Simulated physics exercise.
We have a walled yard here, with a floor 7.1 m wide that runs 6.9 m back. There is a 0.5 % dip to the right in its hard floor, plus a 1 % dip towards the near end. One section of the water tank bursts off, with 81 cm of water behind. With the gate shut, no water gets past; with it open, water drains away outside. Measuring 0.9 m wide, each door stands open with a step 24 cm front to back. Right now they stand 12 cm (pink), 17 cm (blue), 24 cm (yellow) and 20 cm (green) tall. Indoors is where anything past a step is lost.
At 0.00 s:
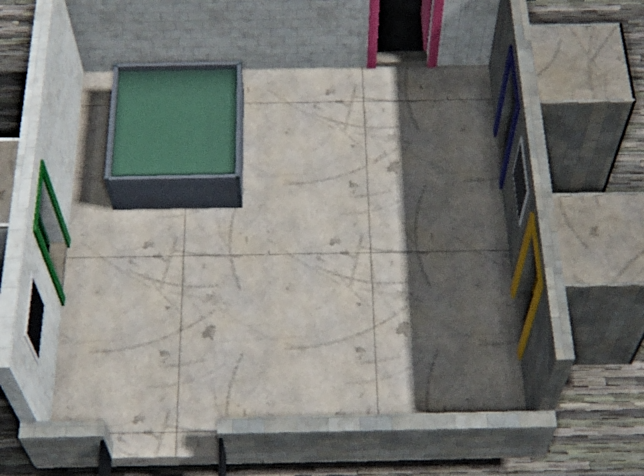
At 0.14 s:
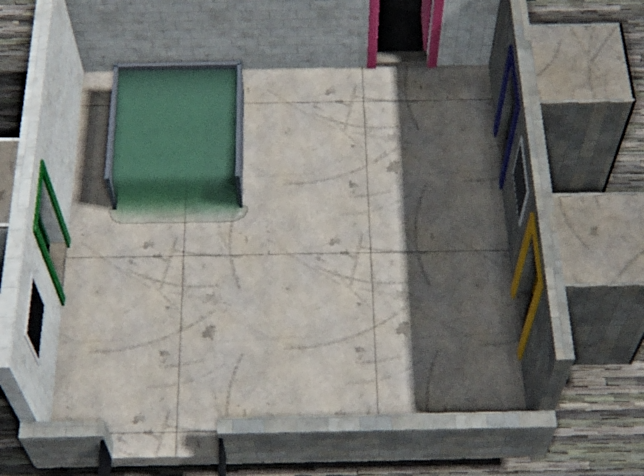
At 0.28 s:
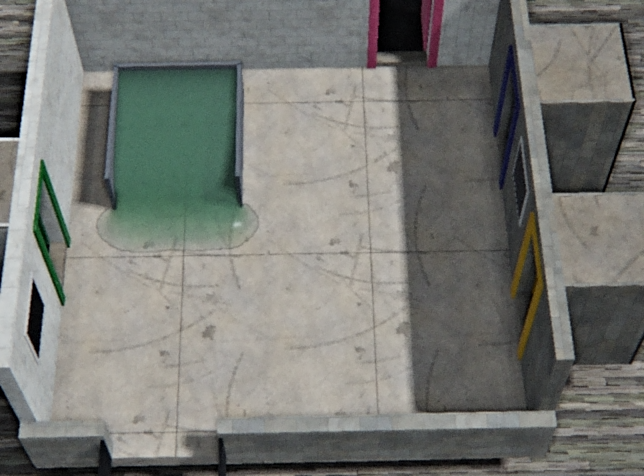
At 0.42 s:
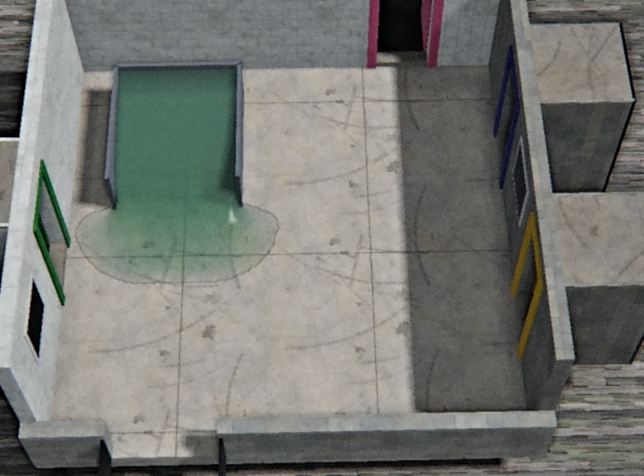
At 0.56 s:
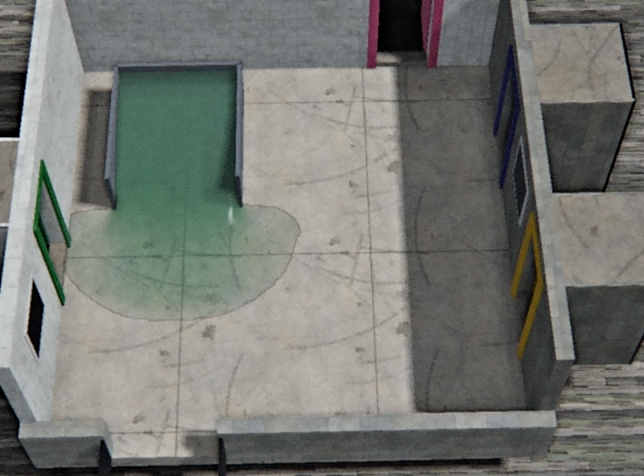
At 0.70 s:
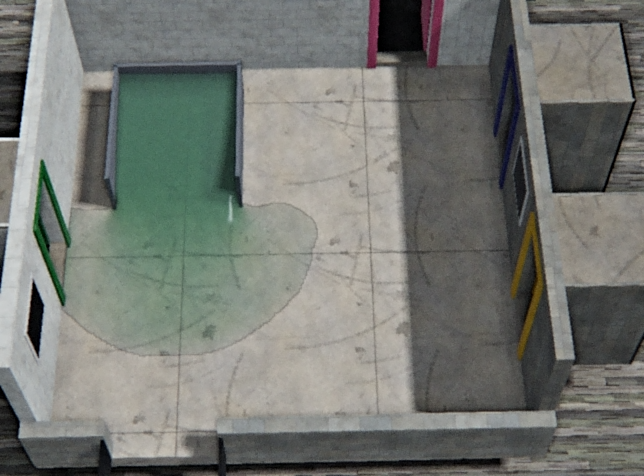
The video shows a walled yard with a tank of green water in one corner; the tank's near side disappears and the water pours out, spreading across the pale floor toward the viewer in a widening, thinning, rounded sheet.
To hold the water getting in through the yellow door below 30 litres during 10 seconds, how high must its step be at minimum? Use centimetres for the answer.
9 cm.
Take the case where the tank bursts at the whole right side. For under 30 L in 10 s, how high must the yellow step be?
Near 12.0 cm.
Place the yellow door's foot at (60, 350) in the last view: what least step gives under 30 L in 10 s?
Roughly 12.0 cm.
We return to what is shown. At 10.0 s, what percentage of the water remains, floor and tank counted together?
Roughly 58 per cent of the water.
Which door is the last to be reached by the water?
It's the pink door.
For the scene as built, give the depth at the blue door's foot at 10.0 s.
About 4.5 centimetres deep.
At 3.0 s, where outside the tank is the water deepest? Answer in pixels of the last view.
Around (62, 443).
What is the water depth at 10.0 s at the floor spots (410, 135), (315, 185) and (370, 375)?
That's 3, 1 and 8 cm, in the order given.
After 1.4 s water covers 40 % of the floor, deepest (32 cm) near (193, 212); it has not reached the yellow door.
After 3.0 s water covers 50 % of the floor, deepest (38 cm) near (62, 443); it has not reached the yellow door.
After 10.0 s water covers 90 % of the floor, deepest (12 cm) near (489, 435); 9 cm at the yellow door, 0 litres in over its 24 cm step.
At the yellow door as built, the water arrived by 3.6 s and peaked near 13 cm at 7.0 s.
Run again over the same 10 s with other heights there, 50 litres in over 7.5 cm, 17 litres over 10 cm. The limit of 30 litres is kept from about 9 cm up.
